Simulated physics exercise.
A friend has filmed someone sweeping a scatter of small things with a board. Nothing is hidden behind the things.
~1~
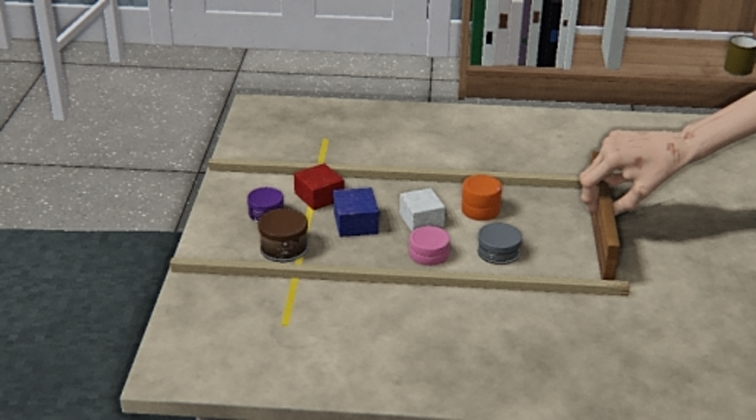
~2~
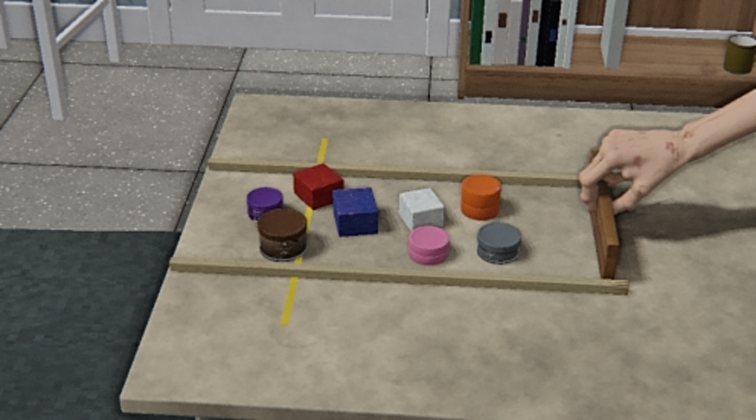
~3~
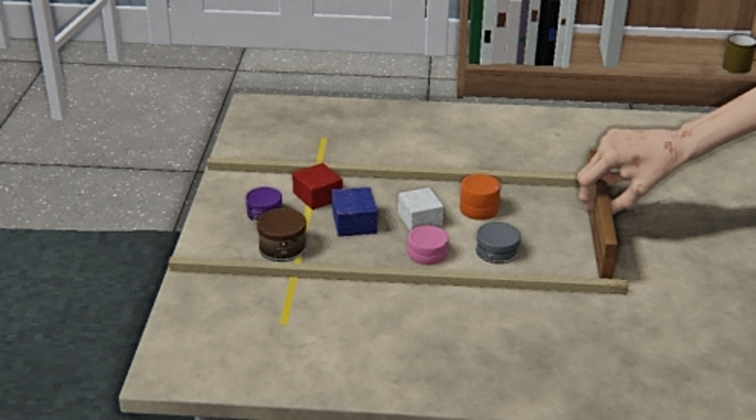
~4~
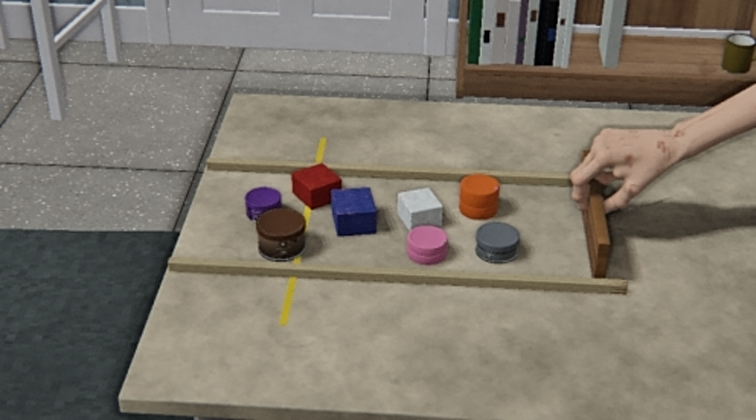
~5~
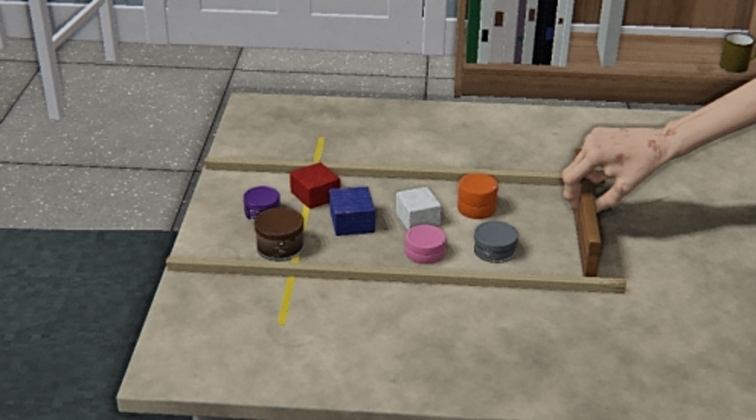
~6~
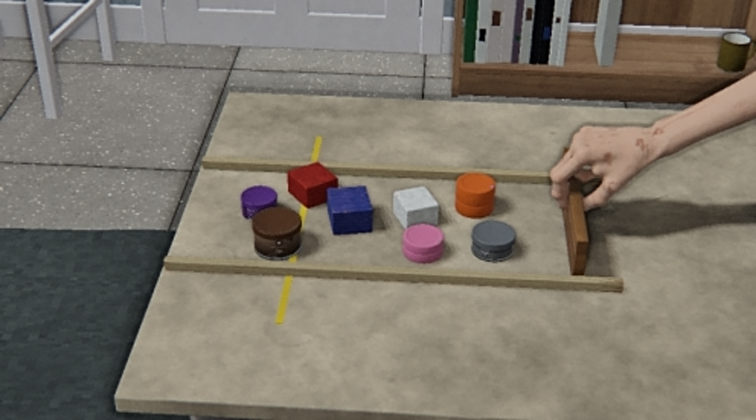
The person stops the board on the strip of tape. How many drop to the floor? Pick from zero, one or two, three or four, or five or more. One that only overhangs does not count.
Here the number that fall off is zero.
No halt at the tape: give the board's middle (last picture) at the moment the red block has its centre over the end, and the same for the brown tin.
At (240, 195) for the red block; at (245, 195) for the brown tin.
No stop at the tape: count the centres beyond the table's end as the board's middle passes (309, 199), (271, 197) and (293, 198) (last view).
In that order 0, 1 and 0.
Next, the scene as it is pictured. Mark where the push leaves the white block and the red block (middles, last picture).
The white block stops around (285, 203); the red block around (252, 180).
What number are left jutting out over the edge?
0 of them.
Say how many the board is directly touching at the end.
That makes 3.
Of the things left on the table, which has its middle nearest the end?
It is the purple tub.
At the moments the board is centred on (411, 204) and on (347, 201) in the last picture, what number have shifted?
First 5, then 8.
Soon after, none off yet; purple tub at rest near (259, 204); brown tin at rest near (277, 234); red block at rest near (313, 185).
After that, none off yet; purple tub at rest near (256, 204); brown tin displaced a little near (254, 233); red block displaced a little near (295, 185).
In the end, the number that fall off is zero.
